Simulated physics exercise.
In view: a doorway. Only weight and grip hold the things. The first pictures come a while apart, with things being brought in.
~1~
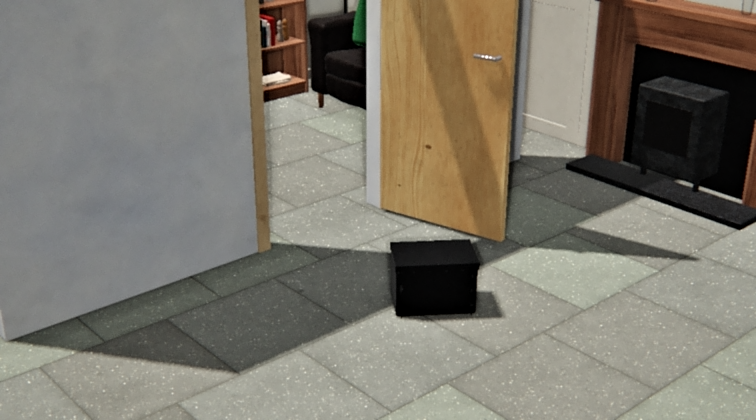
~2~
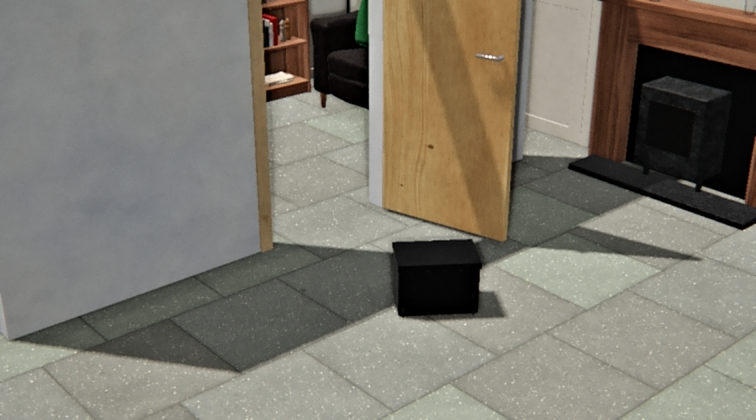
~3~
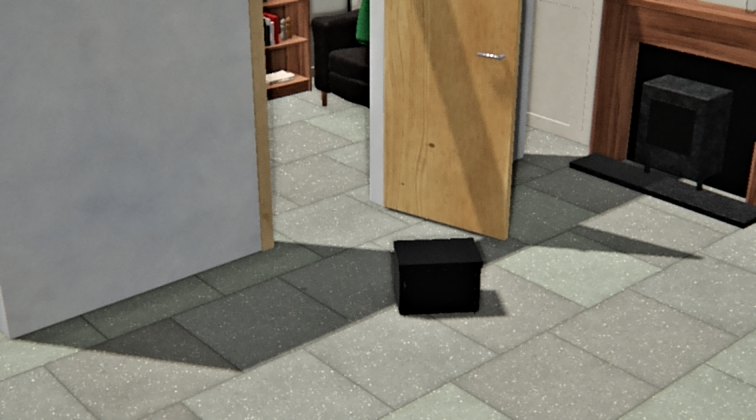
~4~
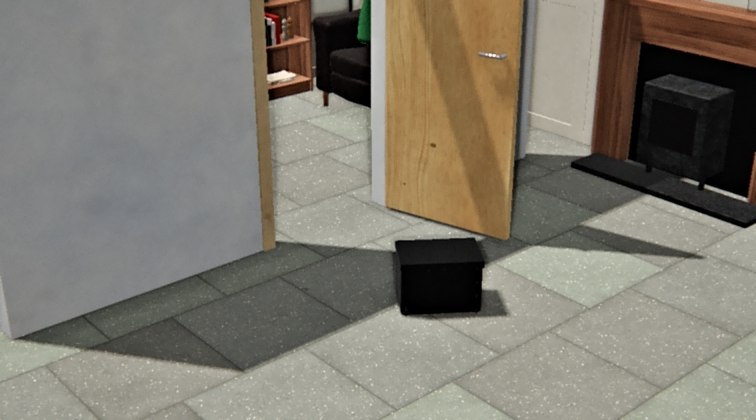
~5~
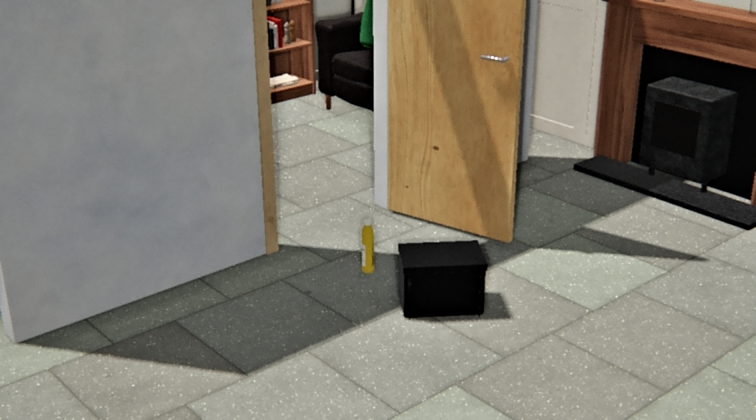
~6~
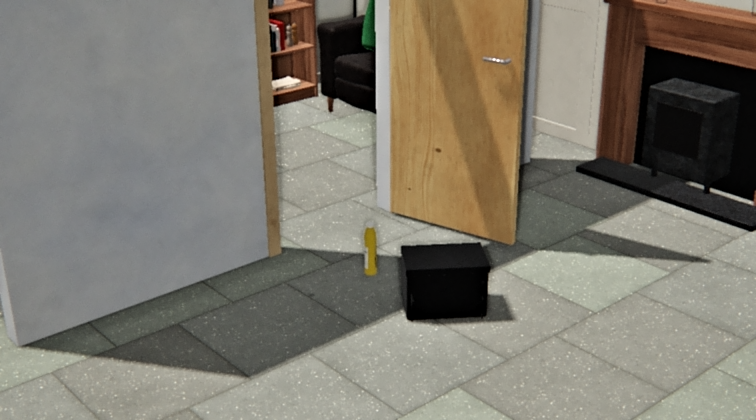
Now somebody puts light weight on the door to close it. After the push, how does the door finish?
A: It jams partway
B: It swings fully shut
Option B: It swings fully shut.
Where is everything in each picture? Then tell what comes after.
In the first picture, door wide open and still; black tote (433, 278).
In the second picture, door wide open and still; black tote (436, 278).
In the third picture, door wide open and still; black tote (437, 277).
In the fourth picture, door wide open and still; black tote (438, 277).
In the fifth picture, door wide open and still; black tote (441, 279).
In the sixth picture, door wide open and still; yellow bottle (370, 248); black tote (444, 282).
Then, 1.10 s past the last view, door 51° open.
Then, 1.40 s past the last view, door 25° open; yellow bottle displaced well along near (323, 245).
Then, 1.70 s past the last view, door 1° open; yellow bottle rocked 61° from its first pose near (276, 249).
Finally, door 0° open; down or leaning hard on the floor, yellow bottle; black tote still in place. Final places as the last picture's camera would see them, yellow bottle near (271, 275).
